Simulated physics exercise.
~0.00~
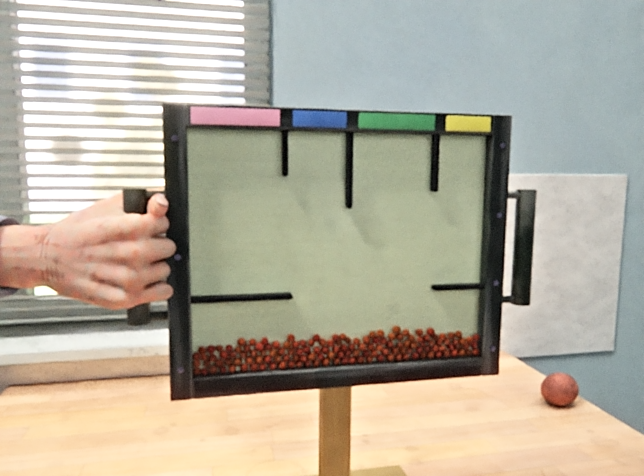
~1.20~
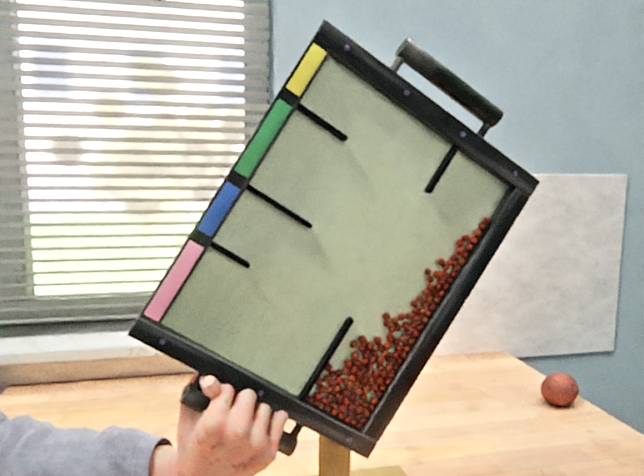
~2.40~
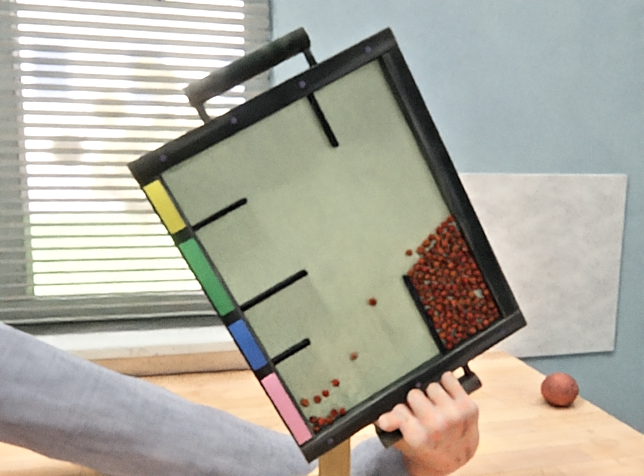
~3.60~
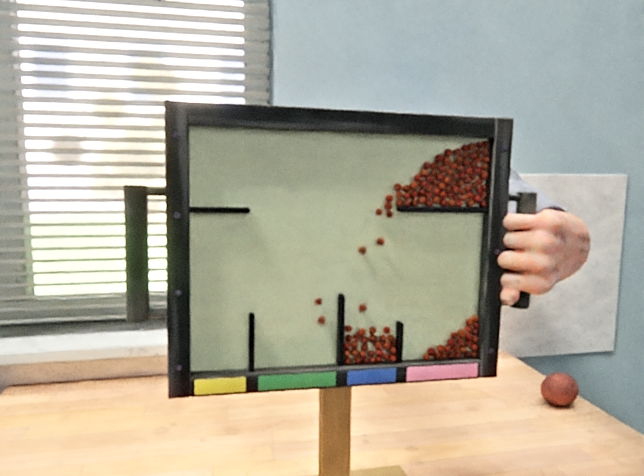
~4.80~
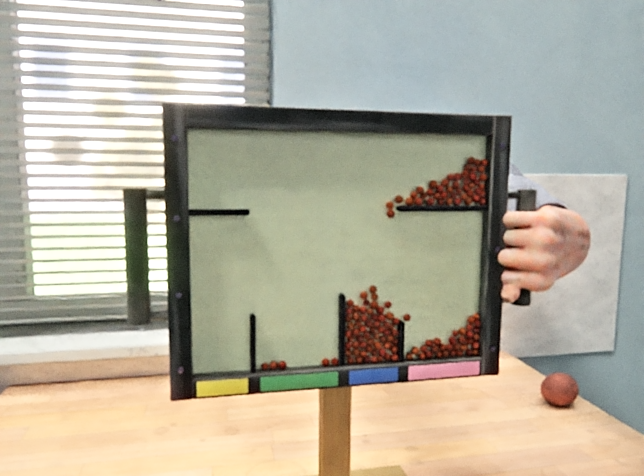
On a wooden table, hands turn a case upside down, spilling reddish beads mostly above blue.
